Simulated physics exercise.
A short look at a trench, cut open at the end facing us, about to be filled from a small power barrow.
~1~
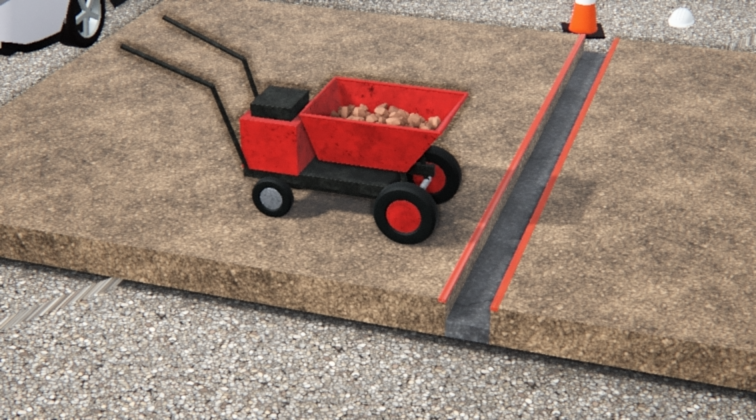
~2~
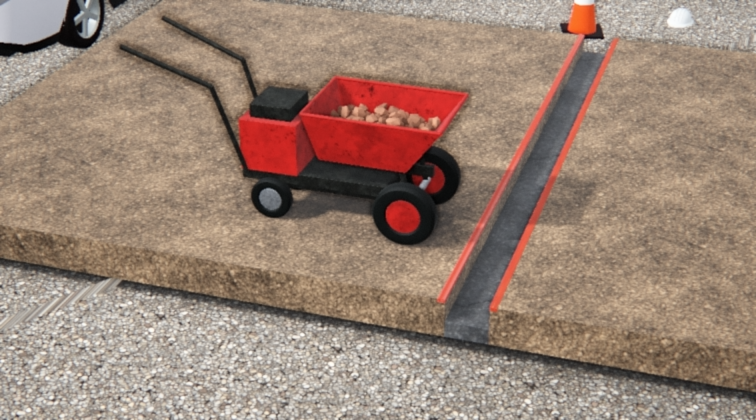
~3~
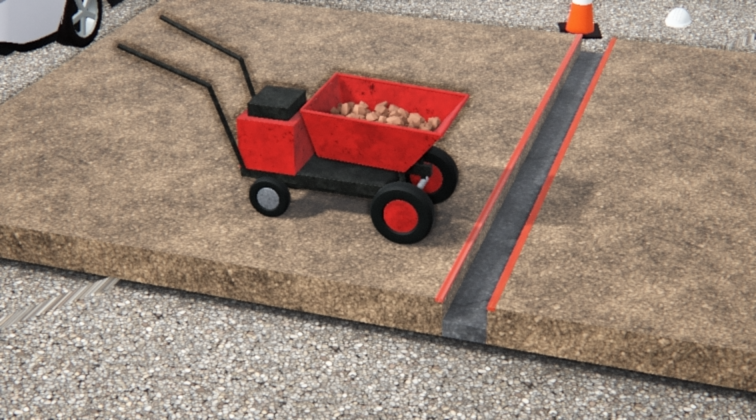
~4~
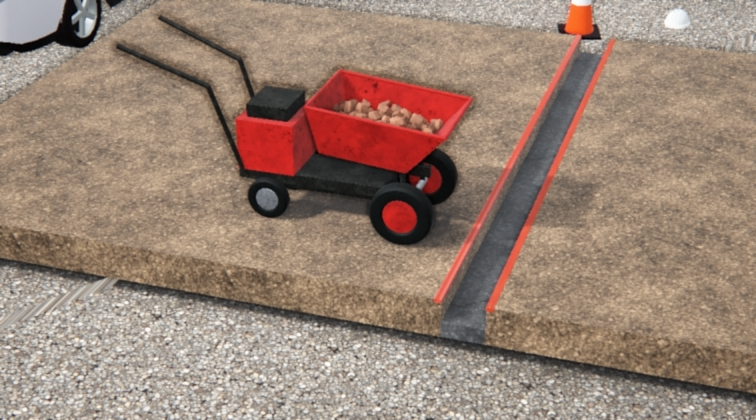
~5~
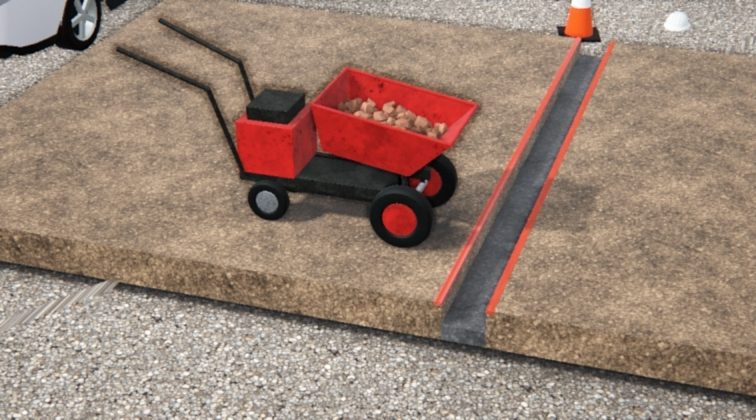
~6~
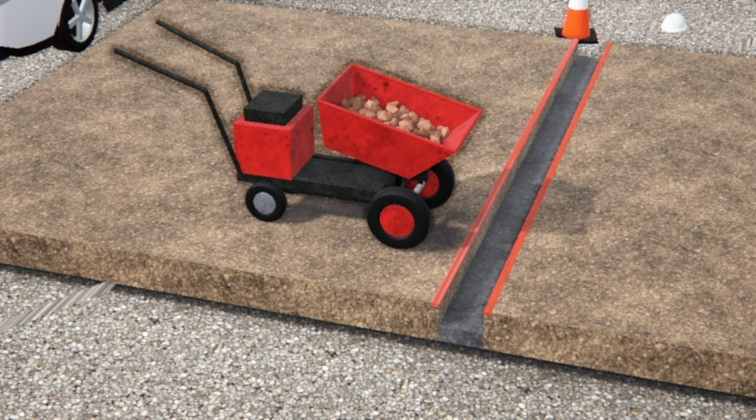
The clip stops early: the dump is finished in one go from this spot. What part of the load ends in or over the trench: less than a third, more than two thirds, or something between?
It catches under a third.
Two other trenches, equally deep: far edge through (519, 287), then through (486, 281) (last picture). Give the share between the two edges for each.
Roughly 70 per cent, and 10 per cent.
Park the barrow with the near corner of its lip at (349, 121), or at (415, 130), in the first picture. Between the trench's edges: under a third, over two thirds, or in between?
At the first place under a third, at the second beyond two thirds.
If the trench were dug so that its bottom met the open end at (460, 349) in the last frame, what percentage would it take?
Near 30 %.
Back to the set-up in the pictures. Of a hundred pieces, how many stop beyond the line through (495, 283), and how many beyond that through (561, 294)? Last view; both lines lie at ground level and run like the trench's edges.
First some 60, then 10 per cent.
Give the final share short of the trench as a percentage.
Roughly 0 in a hundred.
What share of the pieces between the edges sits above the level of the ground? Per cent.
Some 20 per cent.
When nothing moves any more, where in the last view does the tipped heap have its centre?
Roughly at (536, 239).
Shortly afterwards, skip tipped steeply; the whole lot in the skip.
Next, skip tipped steeply; all but a few in the skip; only a few in or heaped over the trench; only a few beyond it.
Some moments later, skip tipped right over; near a third in the skip; a little in or heaped over the trench; near half beyond it.
In the end, skip tipped right over; near a quarter in the skip; near a quarter in or heaped over the trench; near two thirds beyond it.
